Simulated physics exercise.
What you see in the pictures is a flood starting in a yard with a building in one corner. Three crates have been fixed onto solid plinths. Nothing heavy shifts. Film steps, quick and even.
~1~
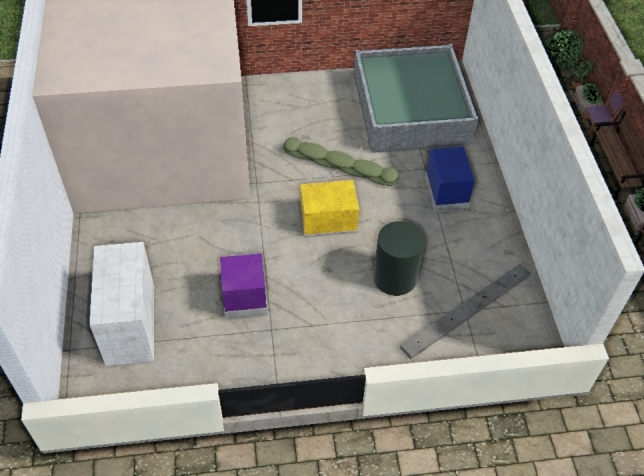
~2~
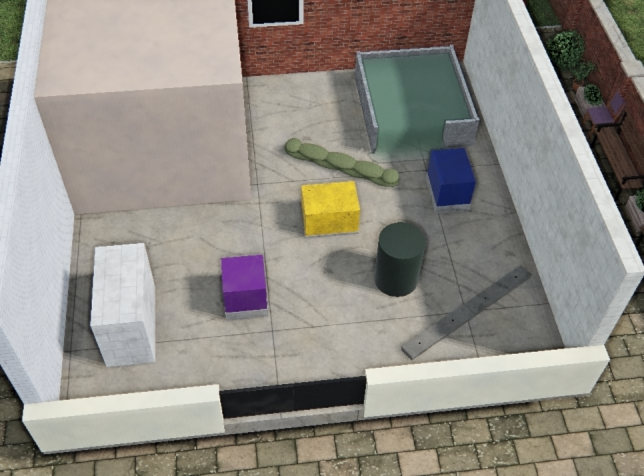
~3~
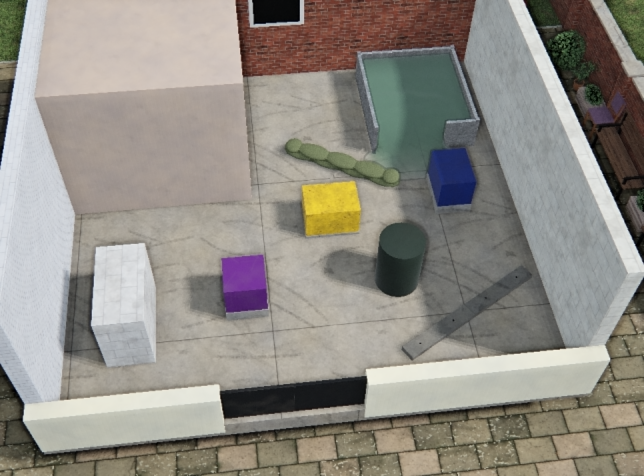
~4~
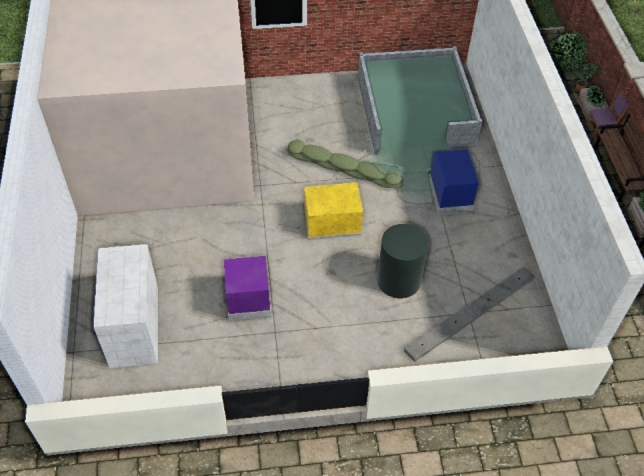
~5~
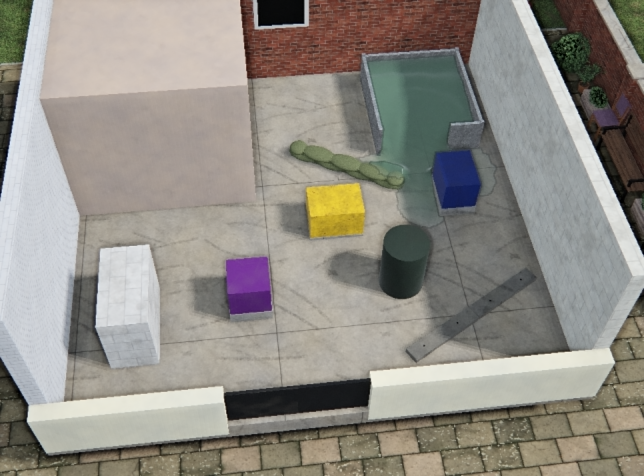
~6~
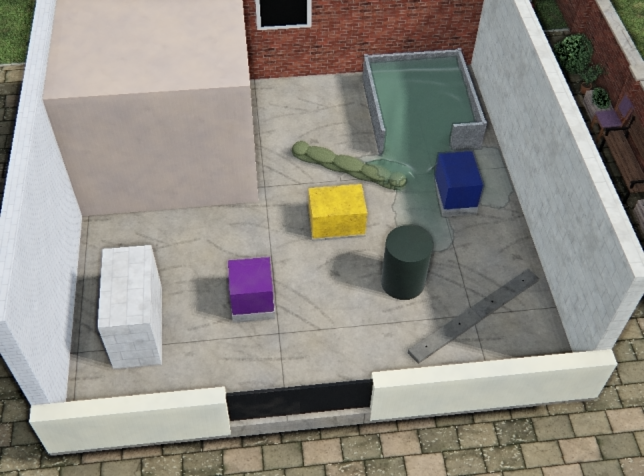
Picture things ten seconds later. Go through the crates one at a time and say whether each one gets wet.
The purple crate is left dry; the yellow crate is left wet; the blue crate is left wet.
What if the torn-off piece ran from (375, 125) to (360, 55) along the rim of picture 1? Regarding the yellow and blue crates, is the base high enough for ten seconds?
As I see it, yellow crate gets reached, and blue crate is not reached.
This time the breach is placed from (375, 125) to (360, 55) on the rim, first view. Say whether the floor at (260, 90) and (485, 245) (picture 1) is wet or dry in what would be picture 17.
Going in the order you asked, the first is drenched and the second is never reached.
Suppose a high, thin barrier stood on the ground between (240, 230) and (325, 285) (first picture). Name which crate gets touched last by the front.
That would be the purple-painted one.
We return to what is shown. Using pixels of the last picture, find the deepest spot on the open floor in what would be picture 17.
Look close to (384, 172).
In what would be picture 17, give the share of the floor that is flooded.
Share estimate: About 40 per cent.
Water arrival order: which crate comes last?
That is the purple crate.
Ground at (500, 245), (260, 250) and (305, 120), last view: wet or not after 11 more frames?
Going through them in order, I'd call them drenched, clear and drenched.
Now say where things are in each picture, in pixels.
Still water in the tank at (414, 88), in the first picture.
The front is at a hidden place, out from the gap at (409, 142), in the second picture.
The front is at a hidden place, out from the gap at (409, 143), in the third picture.
Water pours out at (412, 144) and has run to (418, 201), in the fourth picture.
Water pours out at (414, 145) and has run to a hidden place, in the fifth picture.
Water pours out at (416, 146) and has run to a hidden place, in the sixth picture.
A moment on, water covers 20 % of the floor; the purple crate not reached, the yellow crate water round its plinth, the blue crate water round its plinth.
Next, water covers 40 % of the floor; the purple crate not reached, the yellow crate water round its plinth, the blue crate water round its plinth.
Then, water covers 65 % of the floor; the purple crate water round its plinth, the yellow crate water round its plinth, the blue crate water round its plinth.
Later, water covers 80 % of the floor; the purple crate water round its plinth, the yellow crate water round its plinth, the blue crate water round its plinth.
In the end, water covers 95 % of the floor; the purple crate stayed above the water, the yellow crate was topped, the blue crate was topped.
